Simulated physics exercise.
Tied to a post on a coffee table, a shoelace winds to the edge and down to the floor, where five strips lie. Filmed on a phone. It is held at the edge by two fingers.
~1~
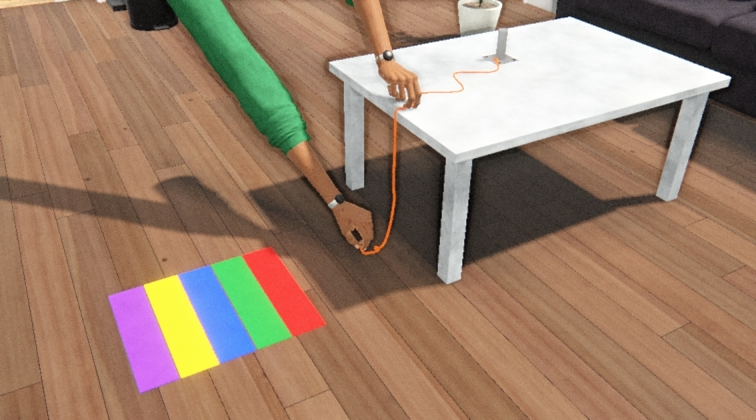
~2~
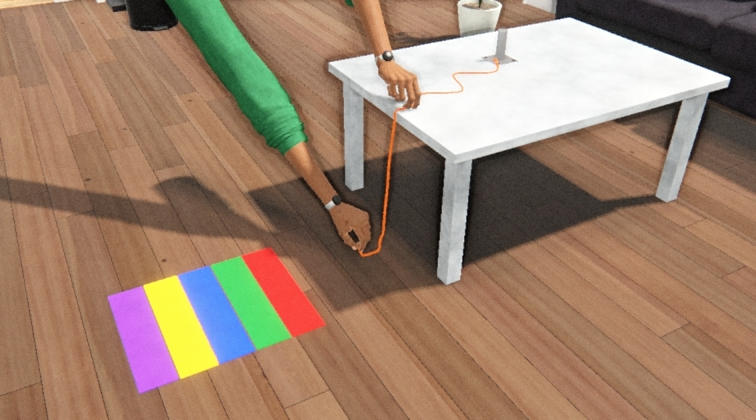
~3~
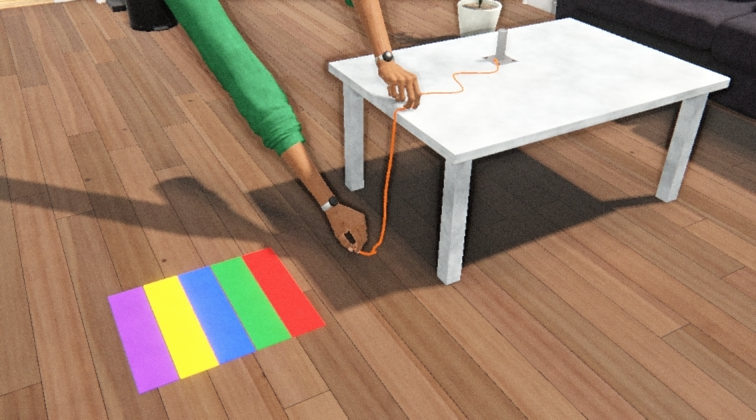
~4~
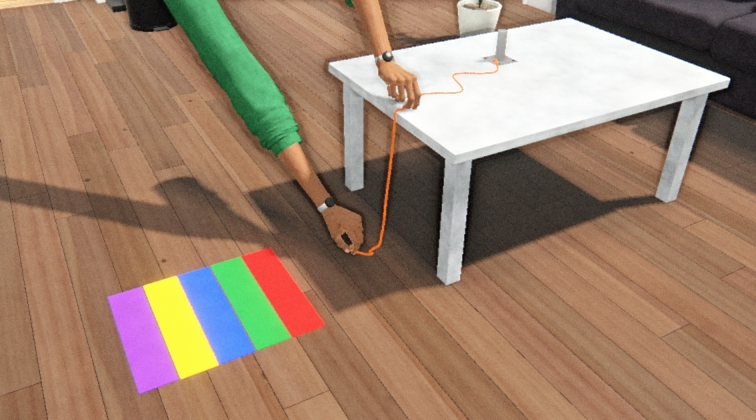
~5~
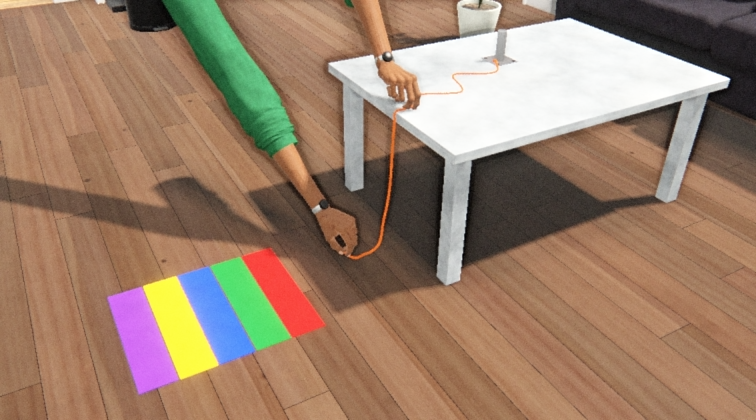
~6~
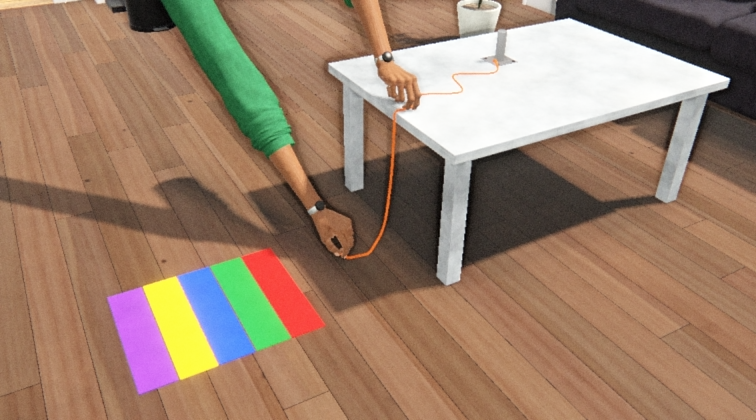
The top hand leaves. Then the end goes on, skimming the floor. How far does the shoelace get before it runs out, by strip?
As far as the blue strip.
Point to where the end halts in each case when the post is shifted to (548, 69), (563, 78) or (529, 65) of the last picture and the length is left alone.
(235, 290), (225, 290) and (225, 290).
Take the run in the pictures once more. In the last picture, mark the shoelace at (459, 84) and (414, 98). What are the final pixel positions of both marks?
End: (429, 86) and then (376, 115).
Soon after, end near (267, 278); over red.
Then, end near (227, 291); over blue.
At full stretch, end near (202, 299); over blue. It gets as far as the blue strip.
